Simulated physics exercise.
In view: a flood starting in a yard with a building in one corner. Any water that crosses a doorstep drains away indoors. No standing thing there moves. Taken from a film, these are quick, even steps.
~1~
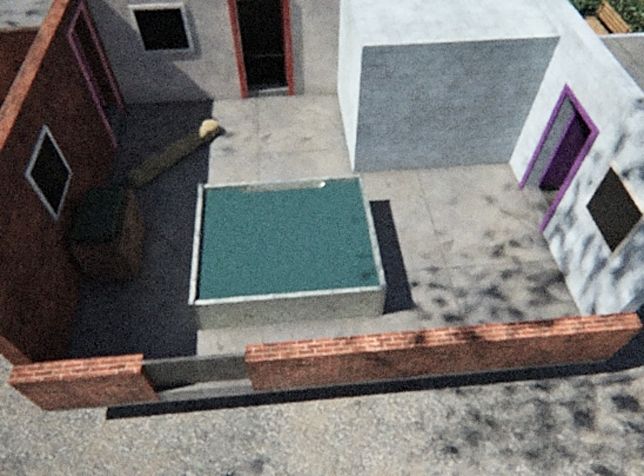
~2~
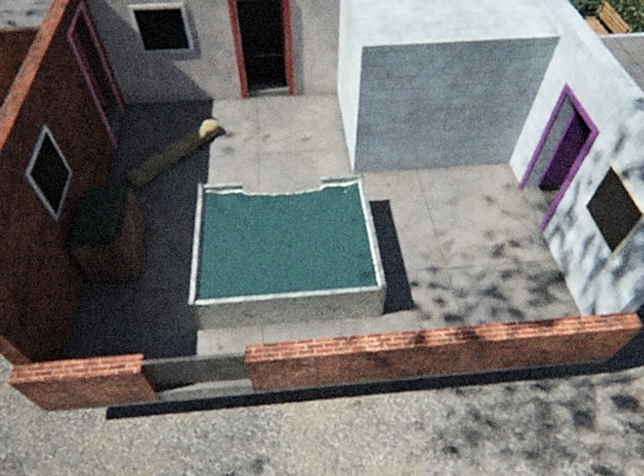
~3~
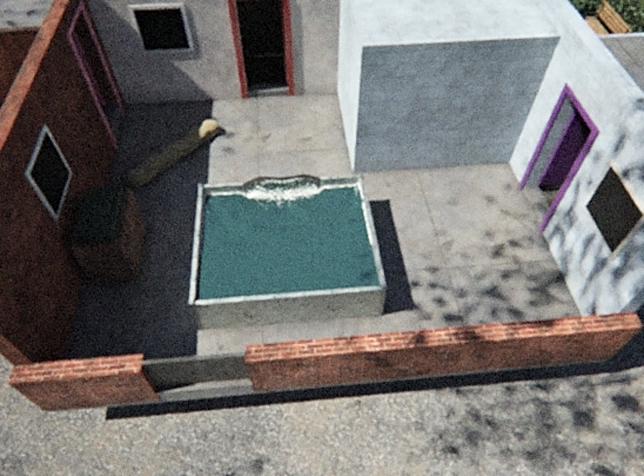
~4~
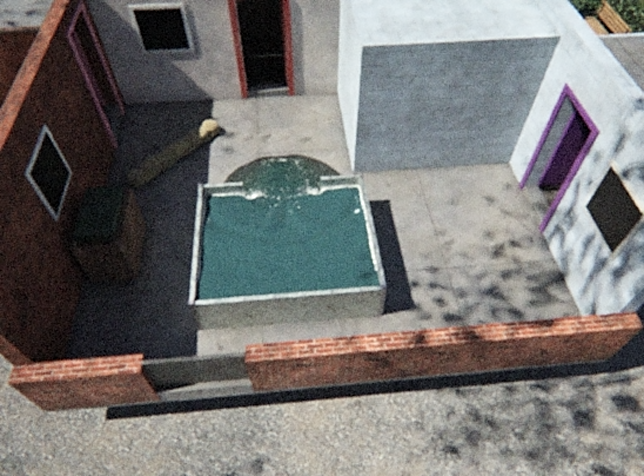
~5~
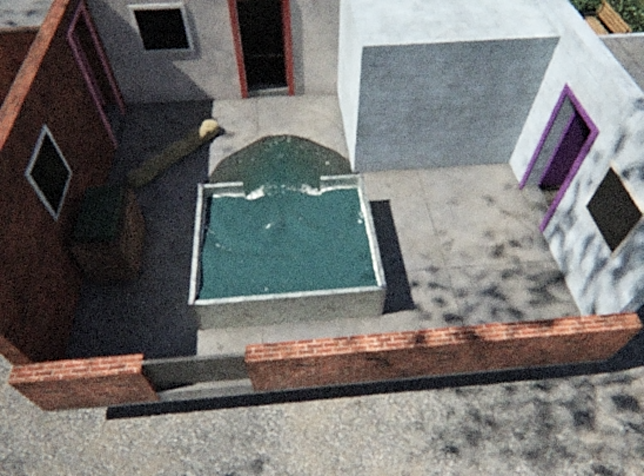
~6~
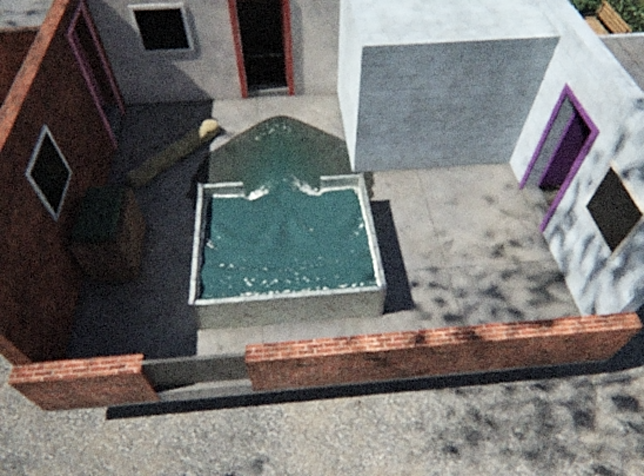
To begin with, still green water fills a walled tank in a yard with a pale building in the corner. The water dips at a gap in the tank's far side, then pours out there. It fans across the paving toward the back wall, while the remaining surface ripples and glints.
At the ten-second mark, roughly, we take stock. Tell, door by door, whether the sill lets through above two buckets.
The purple door is not swamped, the pink door is not swamped, the red door is swamped.
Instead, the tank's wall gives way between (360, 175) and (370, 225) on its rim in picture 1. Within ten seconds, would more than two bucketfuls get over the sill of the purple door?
Purple door exceeds the limit.
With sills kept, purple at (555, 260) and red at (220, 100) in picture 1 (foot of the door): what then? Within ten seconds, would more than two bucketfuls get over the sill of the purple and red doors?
In short: The purple one is under, the red one takes more.
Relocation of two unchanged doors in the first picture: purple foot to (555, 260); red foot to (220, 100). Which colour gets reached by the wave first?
First comes the door marked red.
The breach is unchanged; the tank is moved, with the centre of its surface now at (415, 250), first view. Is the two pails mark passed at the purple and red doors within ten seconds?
Purple door tops the limit and red door misses the limit.
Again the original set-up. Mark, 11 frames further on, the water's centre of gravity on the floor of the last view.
Centre of mass: Roughly (284, 211).
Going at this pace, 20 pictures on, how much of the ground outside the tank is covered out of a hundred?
Some 45 per cent.
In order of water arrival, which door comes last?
That's the purple-painted one.
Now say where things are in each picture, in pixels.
In the first picture, still water in the water tank at (285, 236).
In the second picture, the front is at a hidden place, out from the gap on the water tank's far side.
In the third picture, water pours out on the water tank's far side and has run to a hidden place.
In the fourth picture, water pours out on the water tank's far side and has run to (303, 159).
In the fifth picture, water pours out on the water tank's far side and has run to (286, 137).
In the sixth picture, water pours out on the water tank's far side and has run to (285, 118).
A moment on, water covers 25 % of the floor; the purple door not reached, the pink door not reached, the red door over two buckets in.
Next, water covers 30 % of the floor; the purple door not reached, the pink door not reached, the red door far over two buckets in.
Then, water covers 45 % of the floor; the purple door not reached, the pink door wet at the sill, nothing in, the red door far over two buckets in.
Later, water covers 60 % of the floor; the purple door not reached, the pink door wet at the sill, nothing in, the red door far over two buckets in.
In the end, water covers 85 % of the floor; the purple door wet at the sill, nothing in, the pink door wet at the sill, nothing in, the red door far over two buckets in.
